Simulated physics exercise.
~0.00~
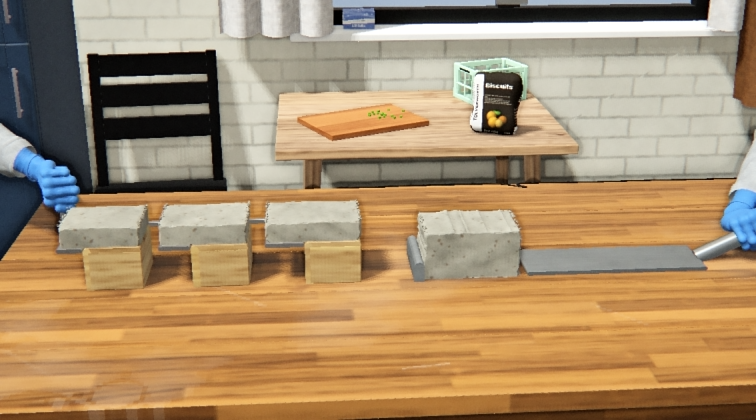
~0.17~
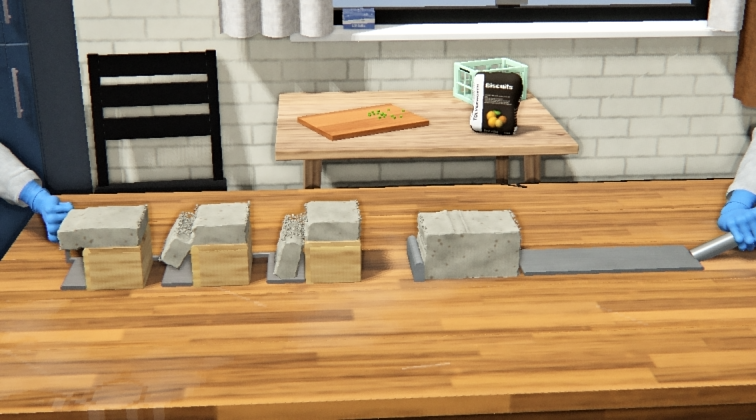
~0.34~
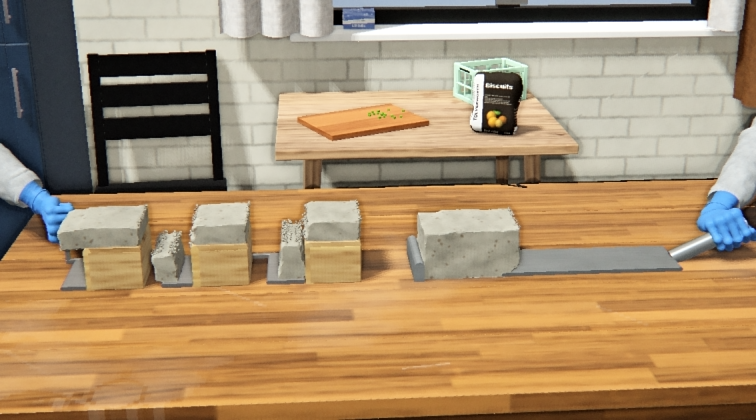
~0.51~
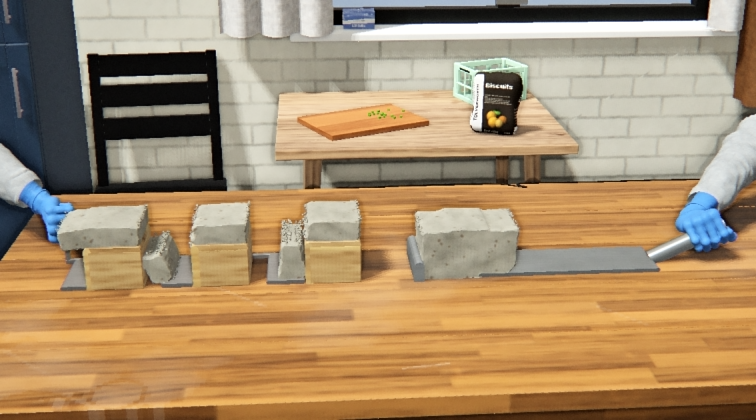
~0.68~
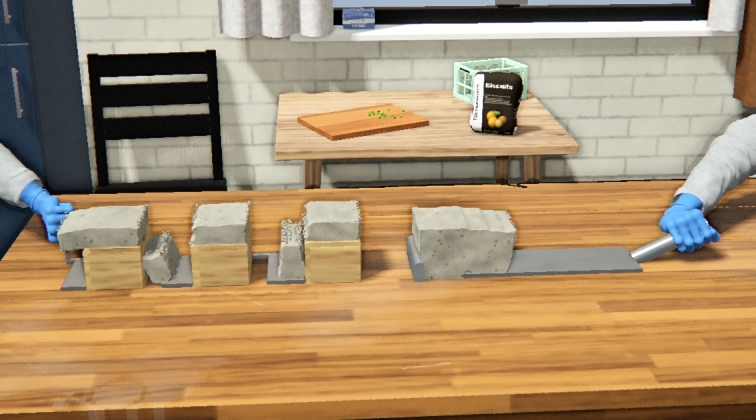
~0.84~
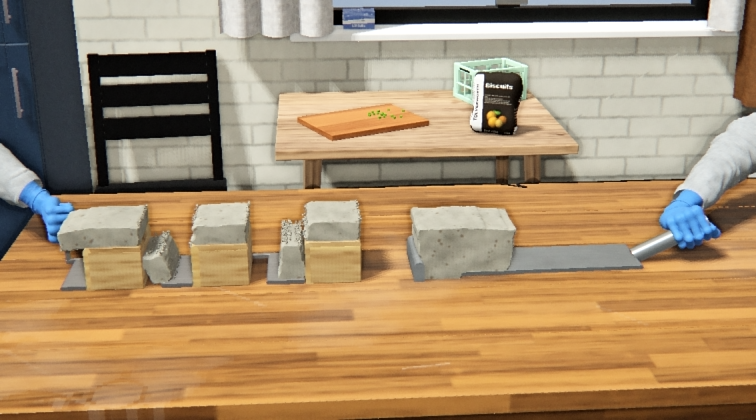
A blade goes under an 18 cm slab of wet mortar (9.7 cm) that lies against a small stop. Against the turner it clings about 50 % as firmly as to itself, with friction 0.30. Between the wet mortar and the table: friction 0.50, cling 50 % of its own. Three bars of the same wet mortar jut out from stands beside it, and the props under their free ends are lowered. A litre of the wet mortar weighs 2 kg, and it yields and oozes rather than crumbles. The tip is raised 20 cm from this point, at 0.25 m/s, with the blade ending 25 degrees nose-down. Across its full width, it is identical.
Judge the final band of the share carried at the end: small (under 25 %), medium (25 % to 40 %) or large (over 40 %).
Final band: Small.
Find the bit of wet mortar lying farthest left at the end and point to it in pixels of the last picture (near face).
Pixel: Approx. (360, 246).
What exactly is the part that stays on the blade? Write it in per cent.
About 0 %.
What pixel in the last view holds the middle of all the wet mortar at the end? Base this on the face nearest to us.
Near (416, 254).
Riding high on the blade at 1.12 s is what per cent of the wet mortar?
The answer is near 22 per cent.
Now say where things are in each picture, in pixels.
In the first frame, handle end of the blade at (707, 269), not yet moved; highest point of the wet mortar at (512, 231); the tips have sunk 0, 0, 0 (left to right).
In the second frame, handle end of the blade at (704, 269), moved 6 mm; highest point of the wet mortar at (512, 231); the tips have sunk 5 mm, 5.0 cm, 7.8 cm (left to right).
In the third frame, handle end of the blade at (682, 270), moved 5.0 cm; highest point of the wet mortar at (515, 229); the tips have sunk 6 mm, 8.3 cm, 8.3 cm (left to right).
In the fourth frame, handle end of the blade at (659, 271), moved 9.5 cm; highest point of the wet mortar at (477, 230); the tips have sunk 7 mm, 8.4 cm, 8.3 cm (left to right).
In the fifth frame, handle end of the blade at (642, 271), moved 13 cm; highest point of the wet mortar at (434, 228); the tips have sunk 8 mm, 8.4 cm, 8.3 cm (left to right).
In the sixth frame, handle end of the blade at (642, 268), moved 13 cm; highest point of the wet mortar at (444, 228); the tips have sunk 8 mm, 8.4 cm, 8.3 cm (left to right).
By 1.12 s, the tip is 7.3 cm up.
By 1.45 s, the tip is 16 cm up.
By 1.78 s, the tip is 20 cm up and 7 % is riding high on the blade.
By 2.10 s, the tip is 20 cm up and 0 % is riding high on the blade.
By 2.20 s, at the end, the tip is 20 cm up and 0 % is riding high on the blade.
